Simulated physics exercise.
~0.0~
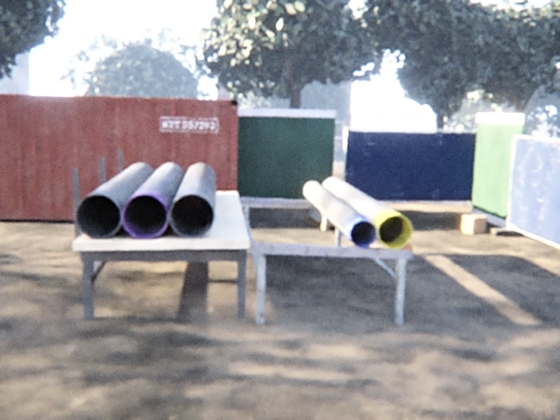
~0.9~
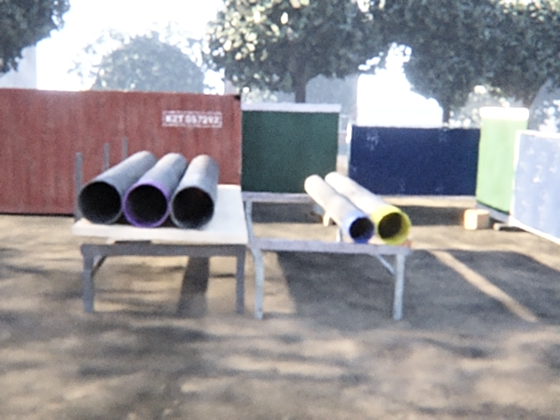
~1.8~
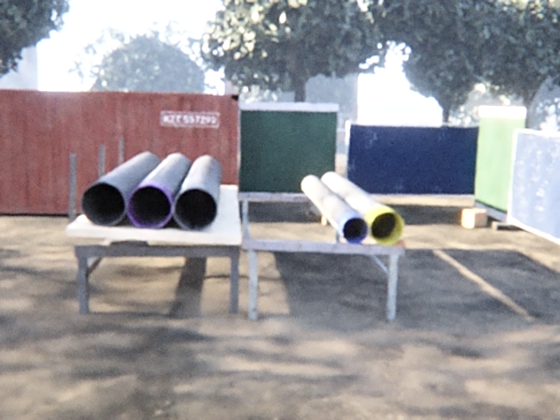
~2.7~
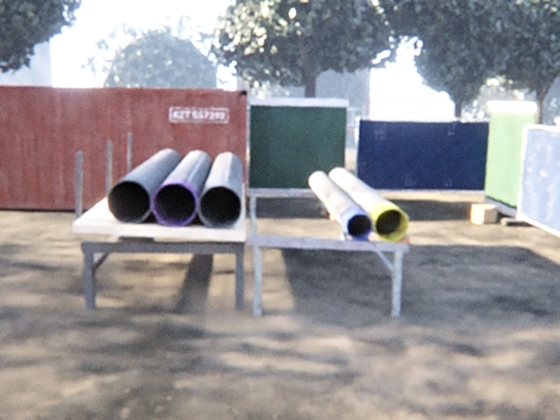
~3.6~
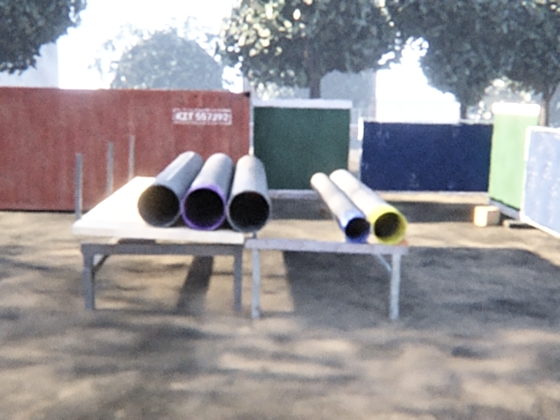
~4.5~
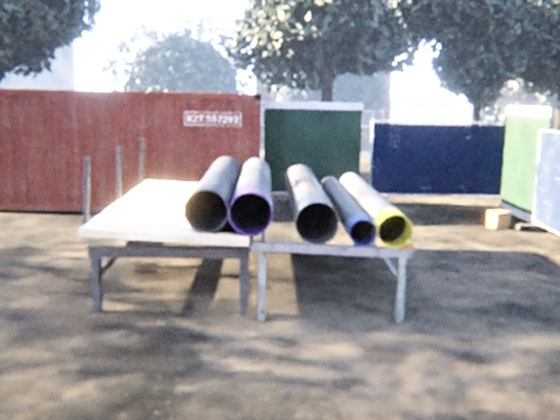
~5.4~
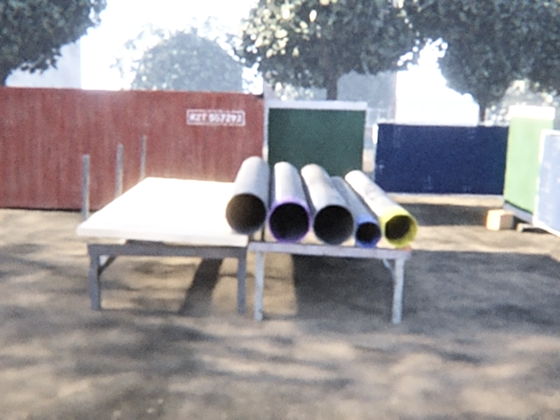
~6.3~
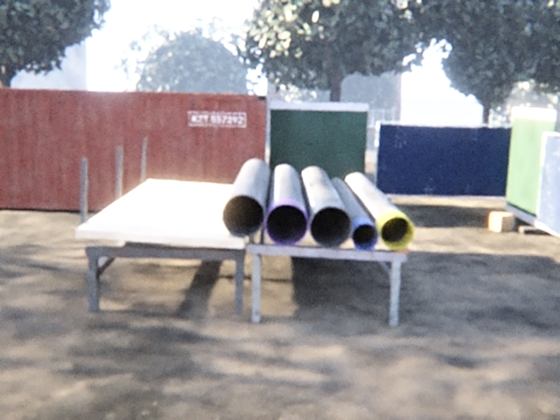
Three large pipes roll right off a tilting deck and settle against two on a rack.
